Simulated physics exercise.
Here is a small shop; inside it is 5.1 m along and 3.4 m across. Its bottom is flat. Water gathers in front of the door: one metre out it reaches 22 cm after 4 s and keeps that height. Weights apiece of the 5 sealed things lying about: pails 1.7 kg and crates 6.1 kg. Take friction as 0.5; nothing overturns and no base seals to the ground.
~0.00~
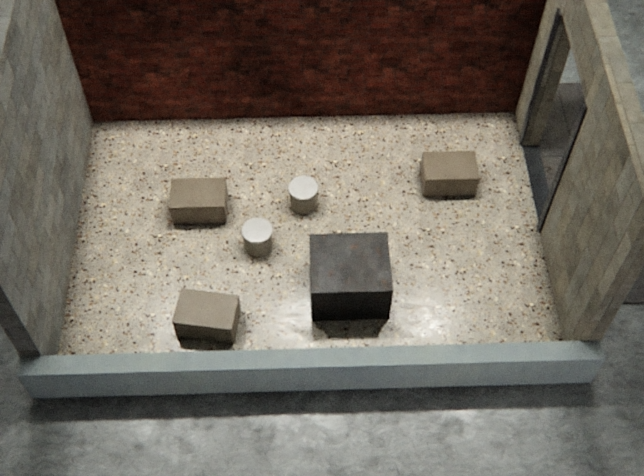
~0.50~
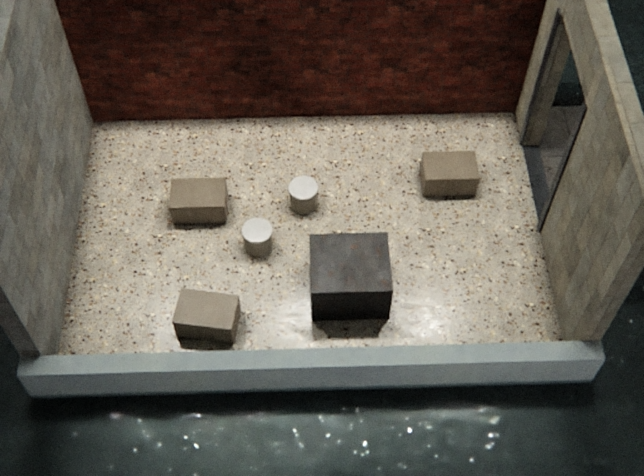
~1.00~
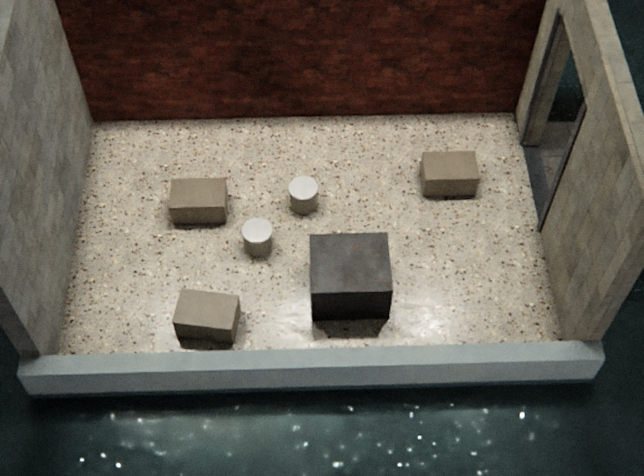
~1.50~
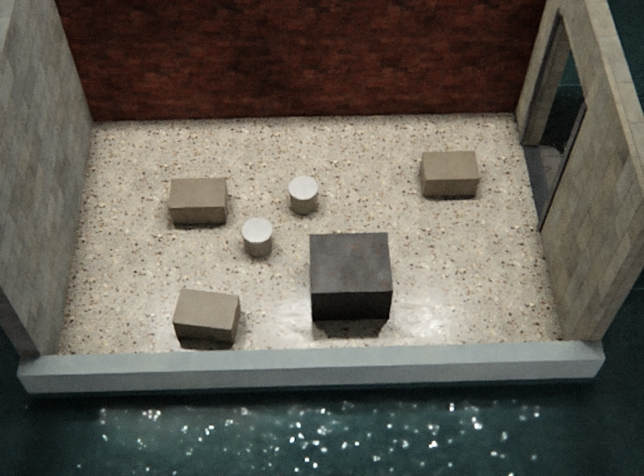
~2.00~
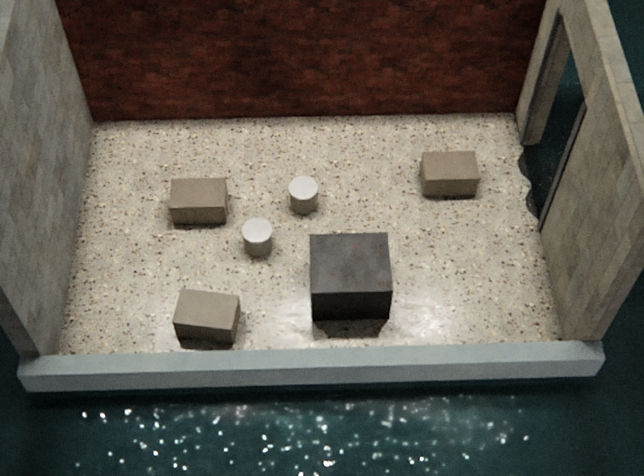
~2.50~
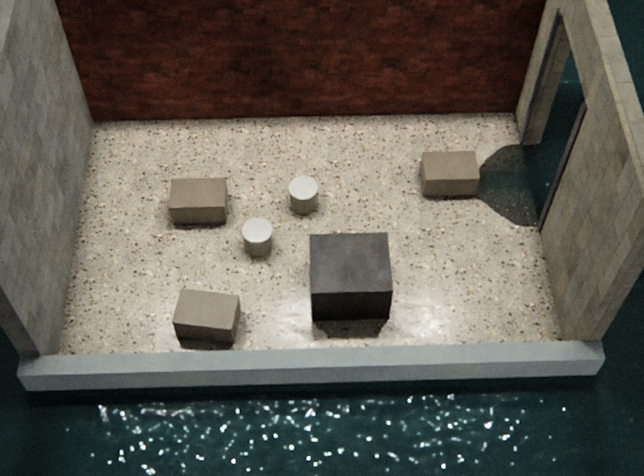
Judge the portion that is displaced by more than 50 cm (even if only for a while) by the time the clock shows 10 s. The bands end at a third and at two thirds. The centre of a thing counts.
Share: At least two thirds.
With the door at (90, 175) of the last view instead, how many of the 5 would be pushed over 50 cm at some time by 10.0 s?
In that case 5 of them.
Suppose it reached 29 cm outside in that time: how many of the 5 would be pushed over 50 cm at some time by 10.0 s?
Then 5.
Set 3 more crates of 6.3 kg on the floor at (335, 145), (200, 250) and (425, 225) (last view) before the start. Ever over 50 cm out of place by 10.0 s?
In turn: More, over, more.
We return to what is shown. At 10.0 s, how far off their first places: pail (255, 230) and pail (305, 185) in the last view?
In that order: 150 cm, 200 cm.
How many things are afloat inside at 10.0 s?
At that moment 5.
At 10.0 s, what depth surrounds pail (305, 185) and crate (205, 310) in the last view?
Roughly 7 and 6 cm.
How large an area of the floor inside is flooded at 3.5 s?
Roughly 3.0 m2.
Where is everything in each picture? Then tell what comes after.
A pail at (303, 187), on the bottom; a crate at (206, 309) rests on the ground; water covers 0.0 m2; 0 of 5 have shifted, in the first frame.
A pail at (303, 187) rests on the ground; a crate at (206, 309), on the bottom; water covers 0.0 m2; 0 of 5 have shifted, in the second frame.
A pail at (303, 187) rests on the ground; a crate at (206, 309) rests on the ground; 0.0 m2 under water; 0 of 5 have shifted, in the third frame.
A pail at (303, 187), on the bottom; a crate at (206, 309), on the bottom; water covers 0.0 m2; 0 of 5 have shifted, in the fourth frame.
A pail at (303, 187), on the bottom; a crate at (206, 309) rests on the ground; 0.0 m2 under water; 0 of 5 have shifted, in the fifth frame.
A pail at (303, 187), on the bottom; a crate at (206, 309) rests on the ground; water covers 0.5 m2; 0 of 5 have shifted, in the sixth frame.
After 3.5 s 0 of 5 are over 50 cm from their spots; 0 afloat.
After 4.5 s 1 of 5 are over 50 cm from their spots; 0 afloat.
After 7.0 s 4 of 5 are over 50 cm from their spots; 4 afloat.
After 10.0 s 4 of 5 are over 50 cm from their spots, and 4 have been at some point; 5 afloat.
